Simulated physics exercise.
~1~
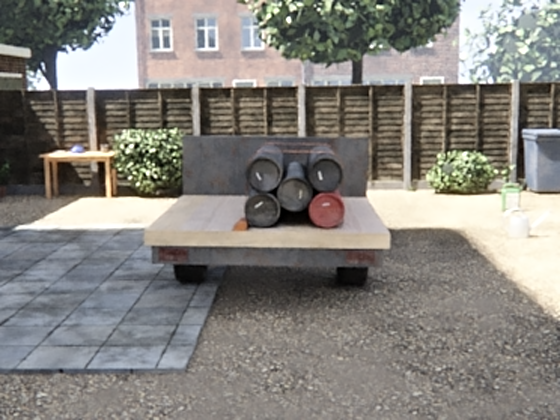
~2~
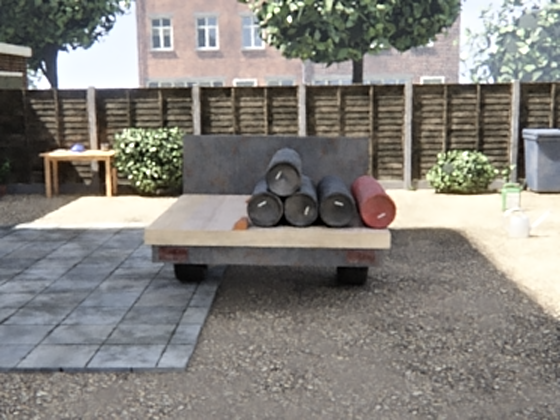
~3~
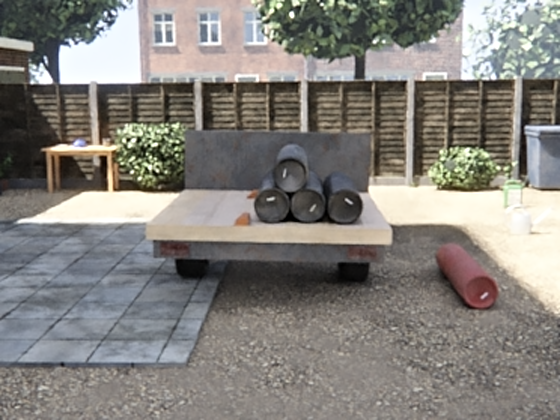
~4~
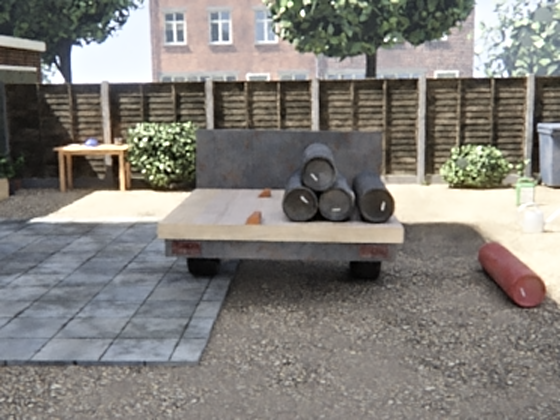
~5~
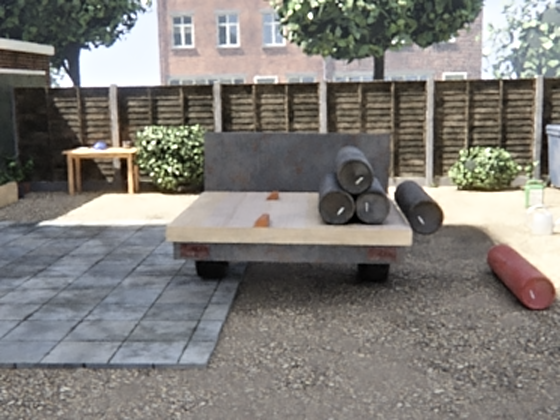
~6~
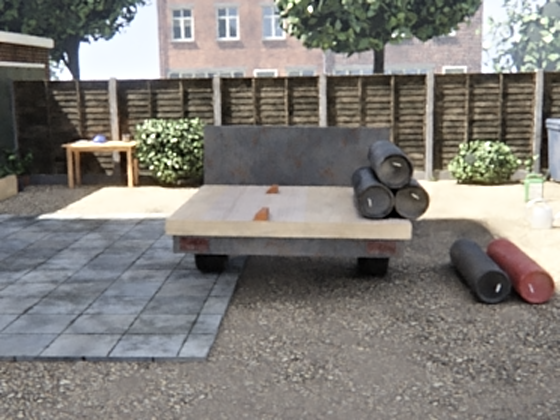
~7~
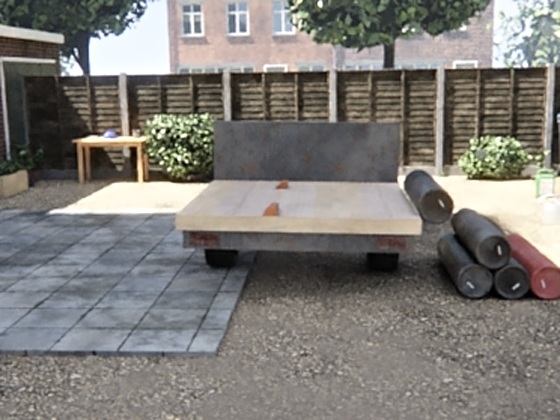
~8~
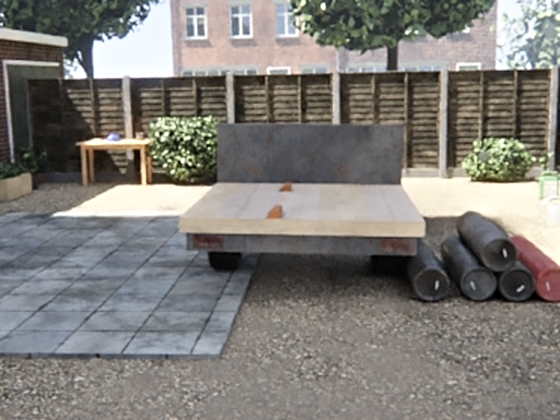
A red cylinder rolled off the right side of a low trailer and dropped onto the gravel, then the four black ones shifted right and tumbled after it, until all five lay heaped on the ground beside the empty deck.
